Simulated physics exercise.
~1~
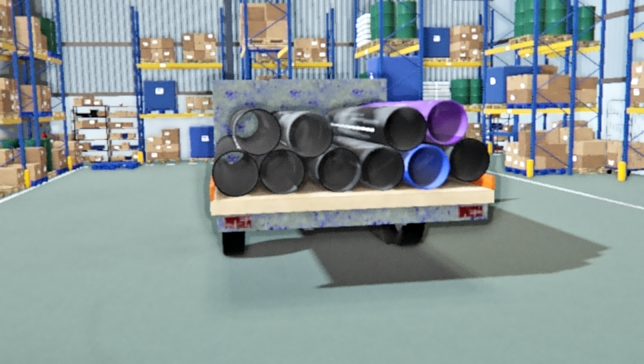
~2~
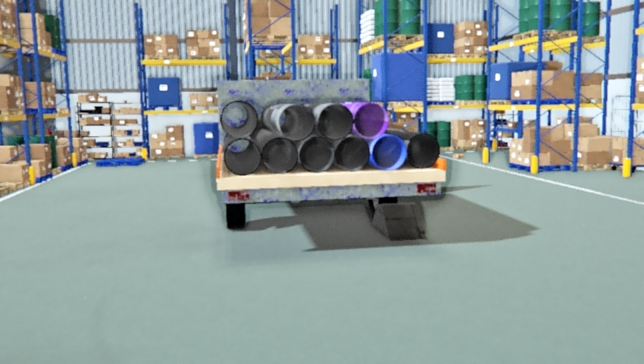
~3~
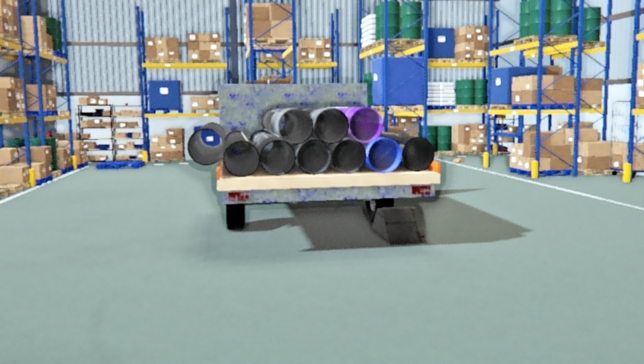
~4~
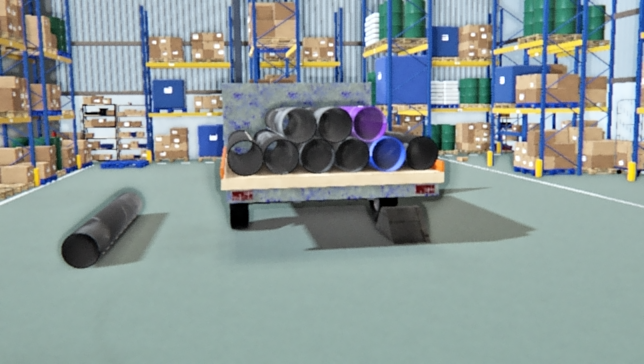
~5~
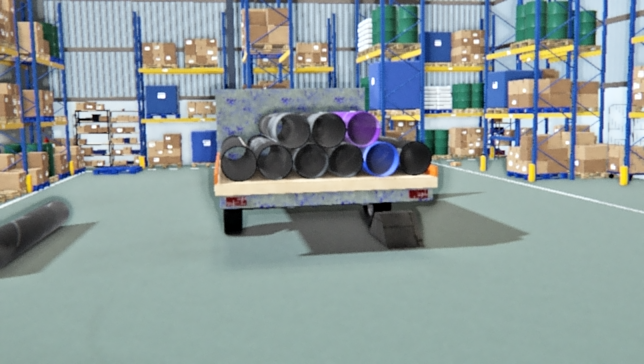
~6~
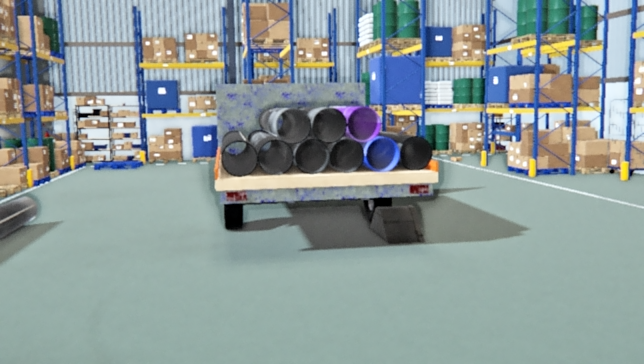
In a warehouse, a flat trailer stacked with dark pipes, one purple and one blue, tips and settles as a dark pipe drops off its left side and rolls away to the left, leaving the purple pipe on top and the blue one on the deck.
